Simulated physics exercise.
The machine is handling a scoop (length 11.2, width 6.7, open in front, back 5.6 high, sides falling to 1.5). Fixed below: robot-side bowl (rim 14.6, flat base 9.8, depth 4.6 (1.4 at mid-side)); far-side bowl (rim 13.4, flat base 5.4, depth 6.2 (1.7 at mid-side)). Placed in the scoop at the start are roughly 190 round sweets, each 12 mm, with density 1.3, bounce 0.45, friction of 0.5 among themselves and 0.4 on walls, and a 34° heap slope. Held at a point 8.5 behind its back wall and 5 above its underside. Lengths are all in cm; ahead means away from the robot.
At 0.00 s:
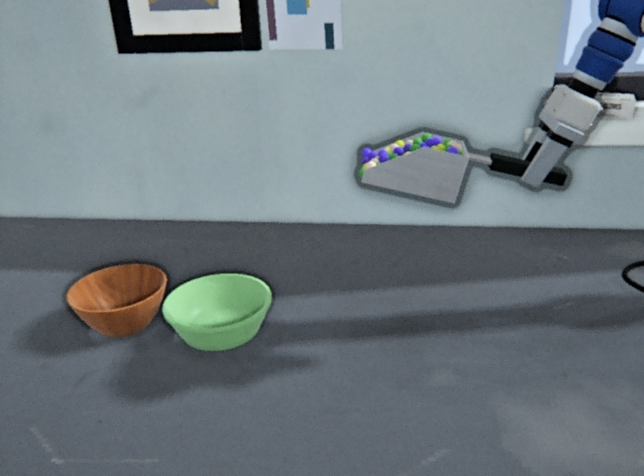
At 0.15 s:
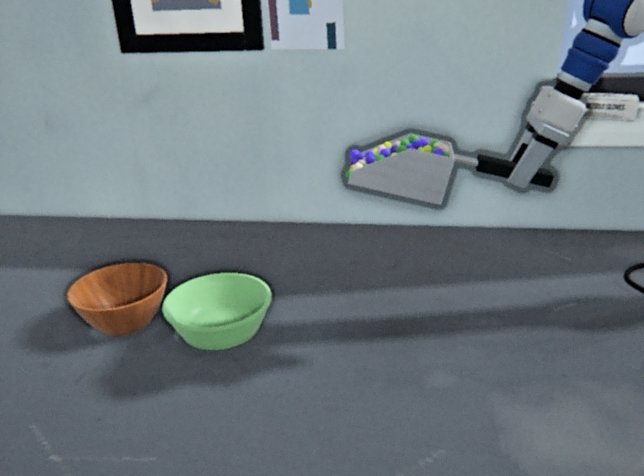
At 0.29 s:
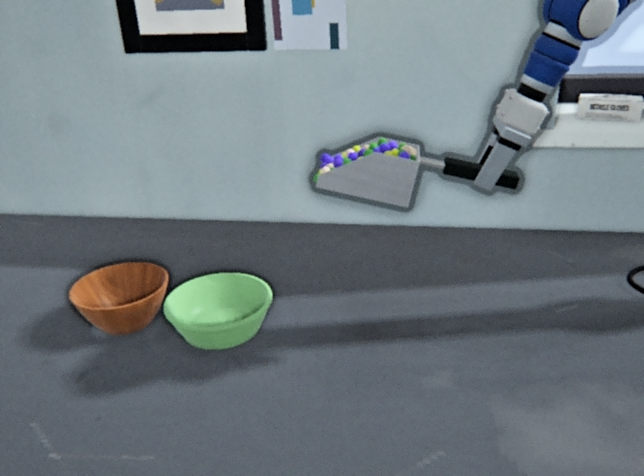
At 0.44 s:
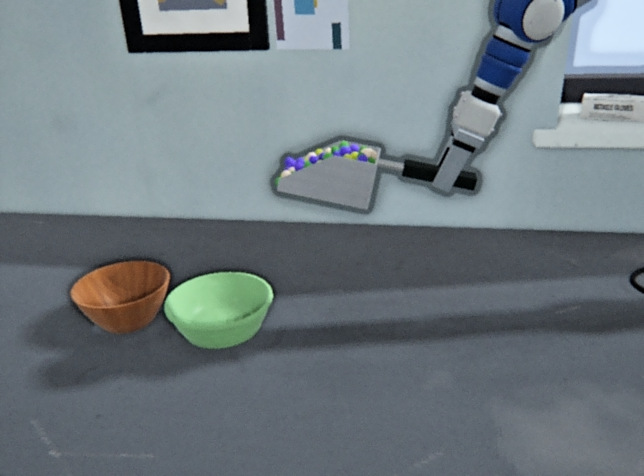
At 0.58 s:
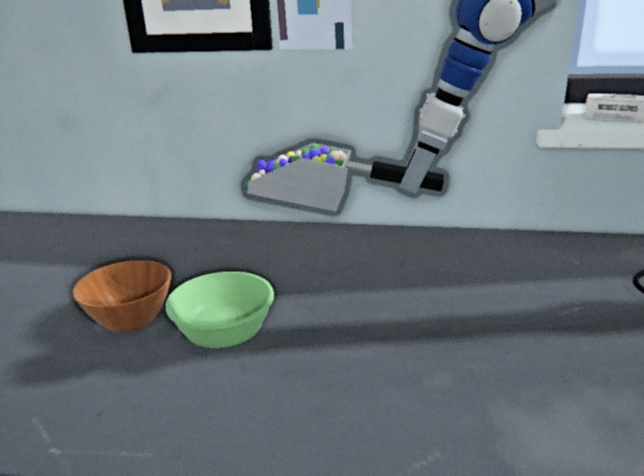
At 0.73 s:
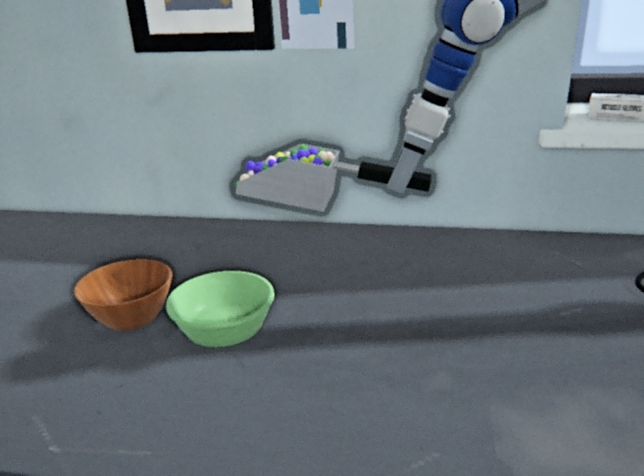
A robot arm carried a gray scoop heaped with small colorful round sweets leftward through the air, moving it closer to a brown bowl and a green bowl that sat still on the gray surface.
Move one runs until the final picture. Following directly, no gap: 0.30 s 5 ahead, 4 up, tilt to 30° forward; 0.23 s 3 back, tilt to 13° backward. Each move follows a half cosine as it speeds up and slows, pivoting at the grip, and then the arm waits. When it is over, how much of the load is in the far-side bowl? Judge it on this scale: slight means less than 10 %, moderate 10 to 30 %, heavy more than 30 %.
Moderate.
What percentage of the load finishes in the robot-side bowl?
45 per cent, give or take.
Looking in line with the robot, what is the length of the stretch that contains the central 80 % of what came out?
The stretch is around 18 cm.
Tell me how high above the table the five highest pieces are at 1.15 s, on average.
Estimate above table: About 24 centimetres.
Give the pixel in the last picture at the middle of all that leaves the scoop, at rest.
About (206, 318).
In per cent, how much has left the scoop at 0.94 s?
5 %.
After 0.94 s, tilted 22° forward, highest piece 24 above the table; 181 on the scoop, 6 in flight or on a rim.
After 1.15 s, tilted 6° forward, highest piece 25 above the table; 99 on the scoop, 54 in the robot-side bowl, 34 in flight or on a rim.
After 1.46 s, tilted 13° backward, highest piece 29 above the table; 67 in the robot-side bowl, 62 on the scoop, 30 in the far-side bowl, 5 on the table or floor, 23 in flight or on a rim.
After 2.51 s, tilted 13° backward, highest piece 29 above the table; 86 in the robot-side bowl, 62 on the scoop, 31 in the far-side bowl, 8 on the table or floor.
In the end, 86 in the robot-side bowl, 62 on the scoop, 31 in the far-side bowl, 8 on the table or floor. That is 17 % in the far-side bowl.
